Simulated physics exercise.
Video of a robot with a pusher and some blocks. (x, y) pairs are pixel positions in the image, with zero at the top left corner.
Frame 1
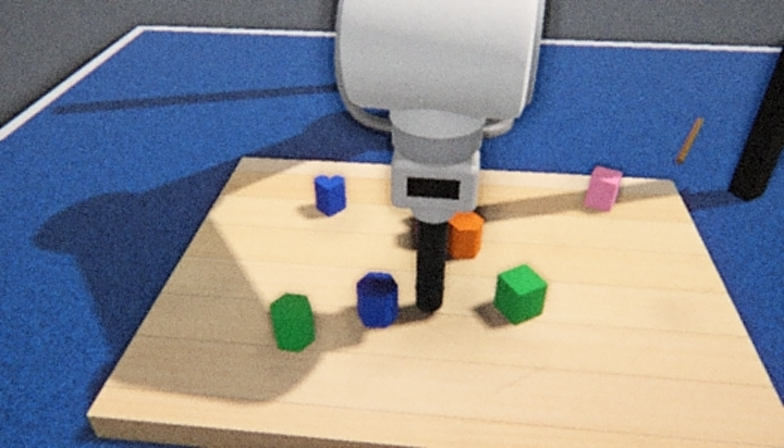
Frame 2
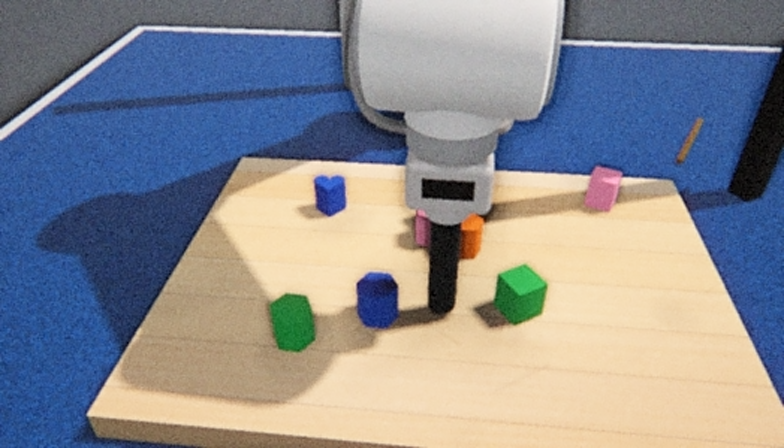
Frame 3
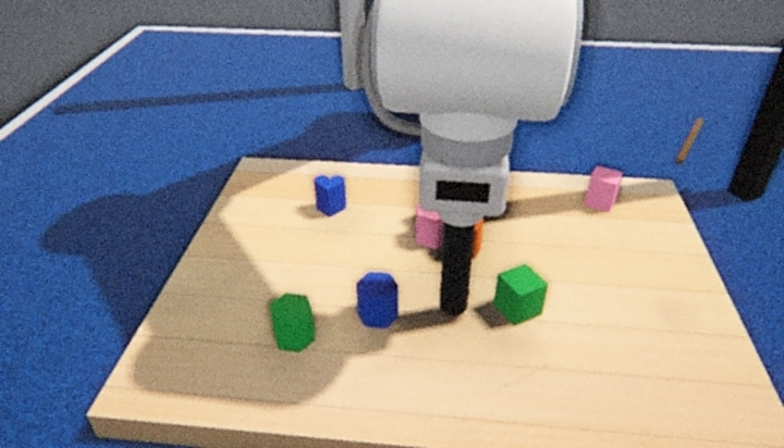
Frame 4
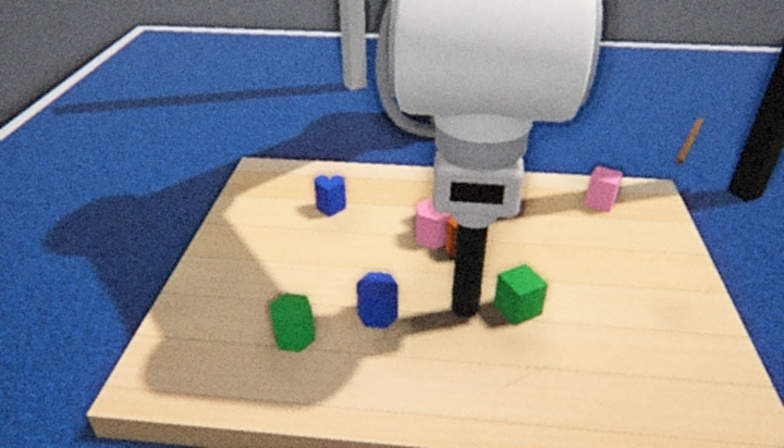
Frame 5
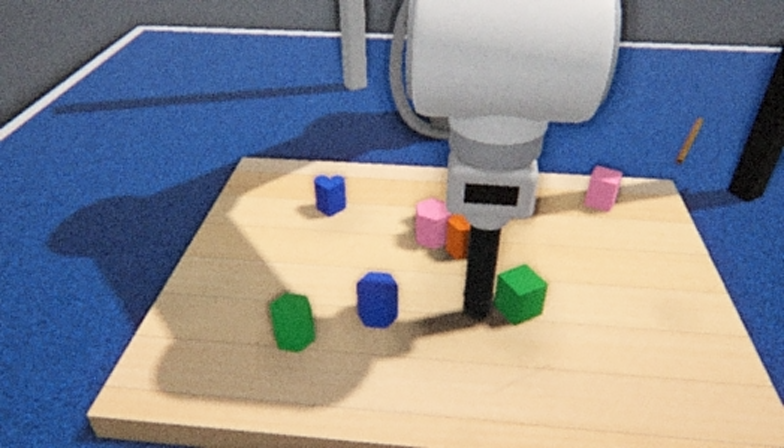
A robot arm with a white body and a black pusher slides slowly to the right over a pale wooden board on a blue surface, seen from above at a fixed angle. Green and blue blocks sit near the front, a green cube right of centre, and orange, pink and blue blocks farther back. The pusher closes in beside the cube, uncovering a pink block behind, while the blocks stay still.
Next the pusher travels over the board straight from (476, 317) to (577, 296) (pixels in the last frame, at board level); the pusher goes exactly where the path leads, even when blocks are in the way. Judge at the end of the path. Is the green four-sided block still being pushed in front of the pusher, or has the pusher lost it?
It stays ahead.
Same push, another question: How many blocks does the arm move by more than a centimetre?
The answer is a single block.
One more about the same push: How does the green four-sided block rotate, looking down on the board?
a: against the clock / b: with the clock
The answer is b.
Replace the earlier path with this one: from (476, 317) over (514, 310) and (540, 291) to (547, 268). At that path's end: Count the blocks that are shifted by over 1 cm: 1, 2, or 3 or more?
It moves one block.
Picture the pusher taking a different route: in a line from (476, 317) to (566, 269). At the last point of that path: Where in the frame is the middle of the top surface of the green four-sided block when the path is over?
The spot you're after is about (563, 275) in the image.
The first path, step by step. One third of the way, pusher (512, 303); green four-sided block (549, 275).
Two thirds of the way, pusher (546, 296); green four-sided block (584, 272), turned 30° clockwise.
At the end, pusher (579, 289); blue hexagonal block in place; green four-sided block (619, 270), turned 50° clockwise.
